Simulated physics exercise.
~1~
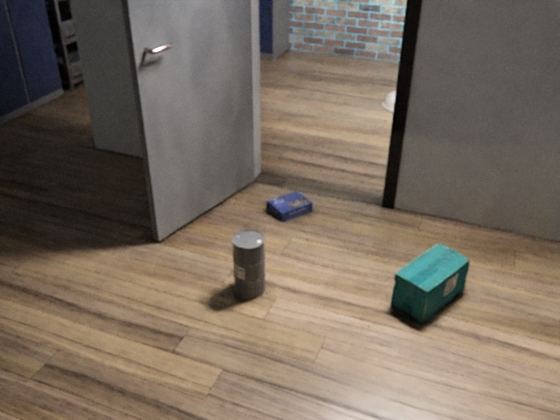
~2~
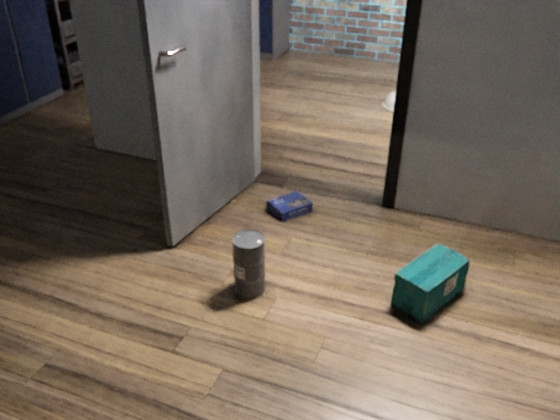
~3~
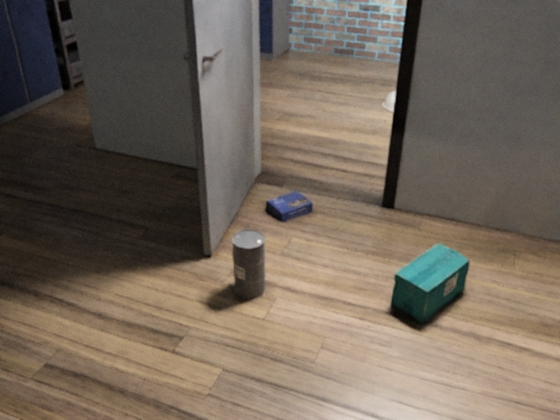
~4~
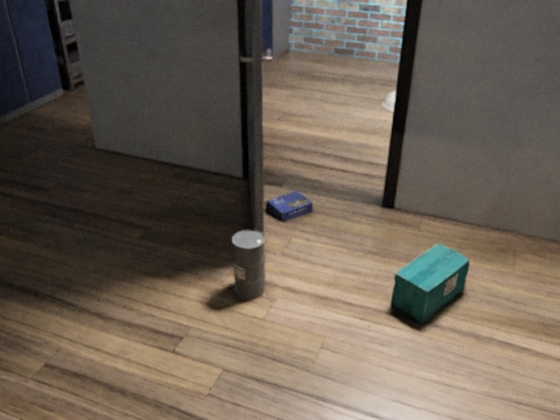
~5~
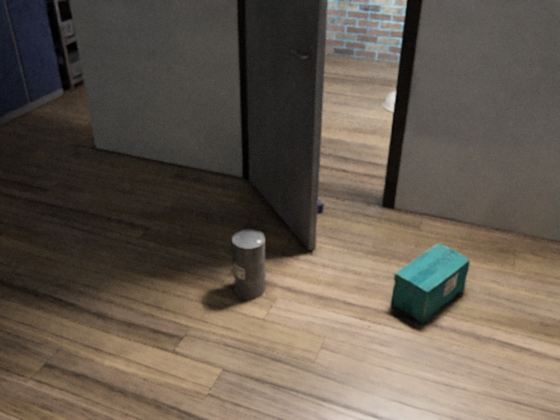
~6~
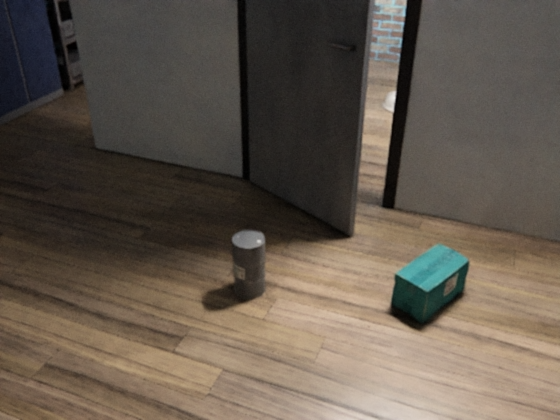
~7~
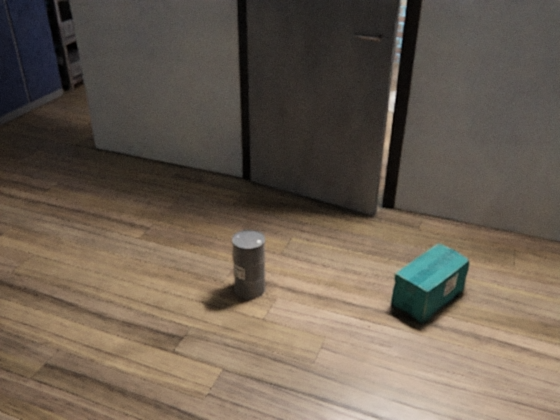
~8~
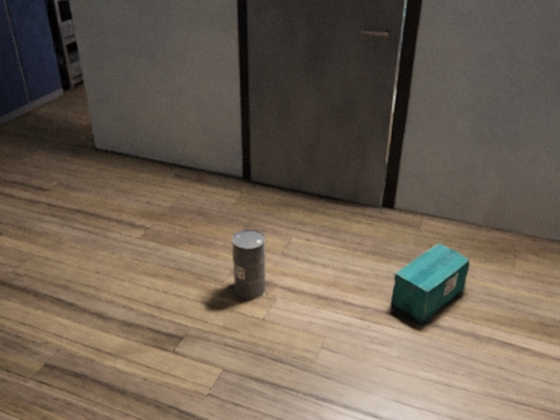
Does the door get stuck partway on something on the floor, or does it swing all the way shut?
The door swings all the way shut, even though the blue packet was lying in its path.
